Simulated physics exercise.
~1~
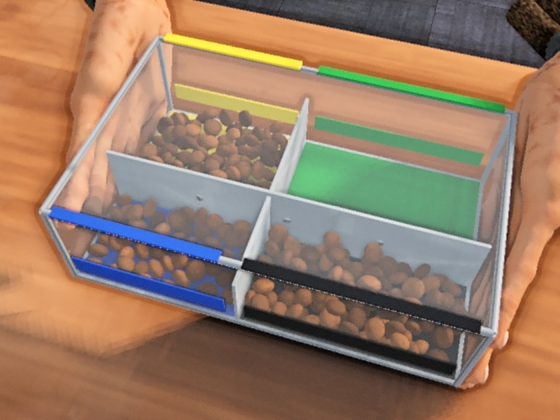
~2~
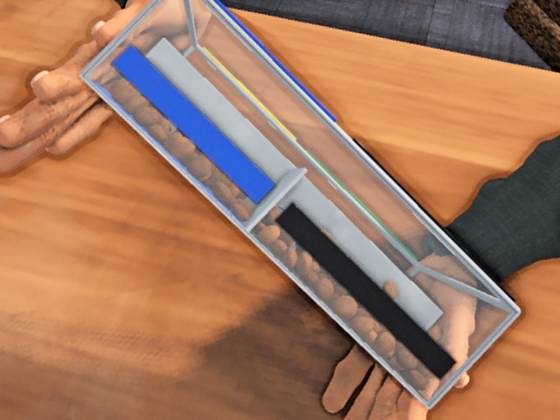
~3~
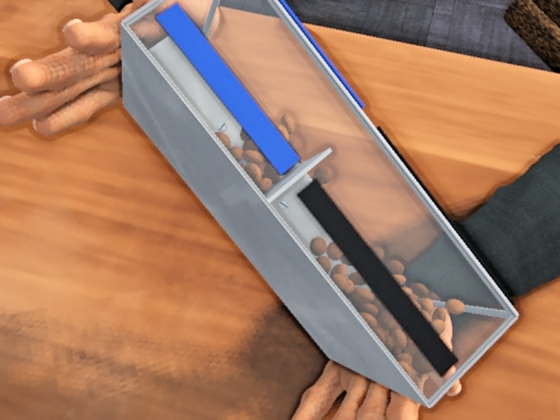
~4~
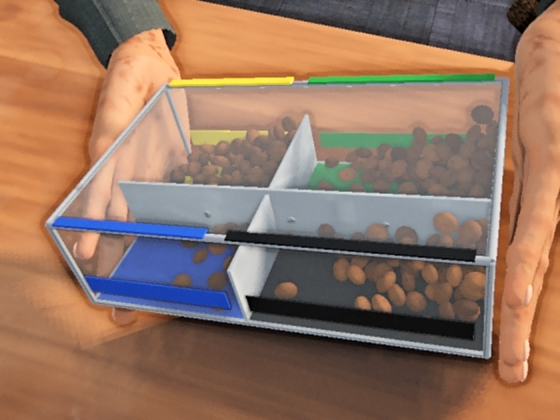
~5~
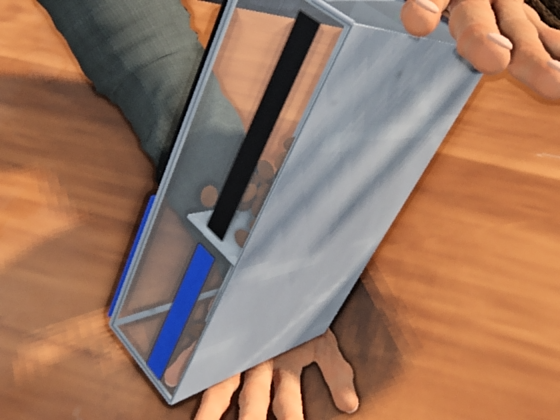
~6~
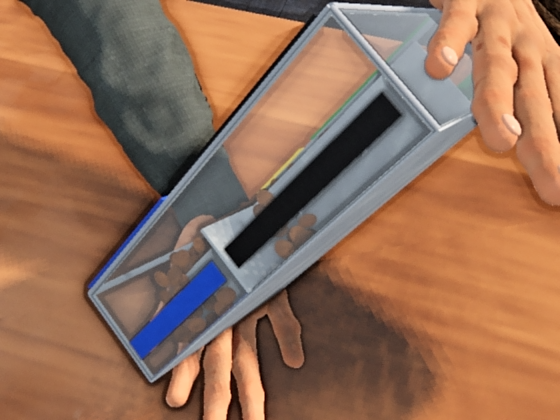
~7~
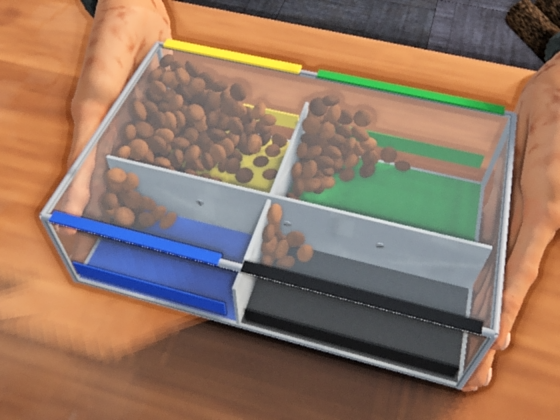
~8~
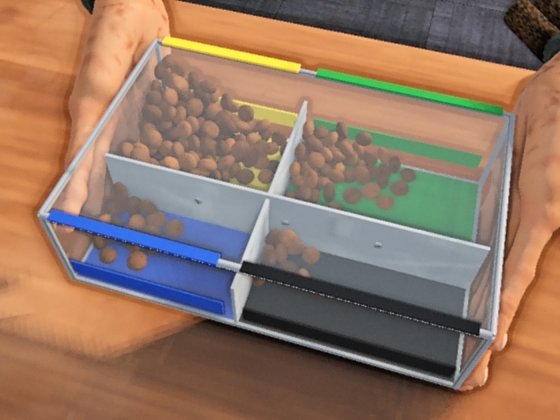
A shallow box with a clear lid, held by two hands above a wooden table and seen from above at a slight sway, holds brown kibble in four compartments. Yellow is at back left, green at back right, blue at front left and black at front right, with green empty. The hands tip the box steeply, its right end low, then bring it back with kibble now in green and little in blue. They tip it steeply again, blue end low, and level it. Most pieces finish in yellow, fewer in green, and a few in blue and black.
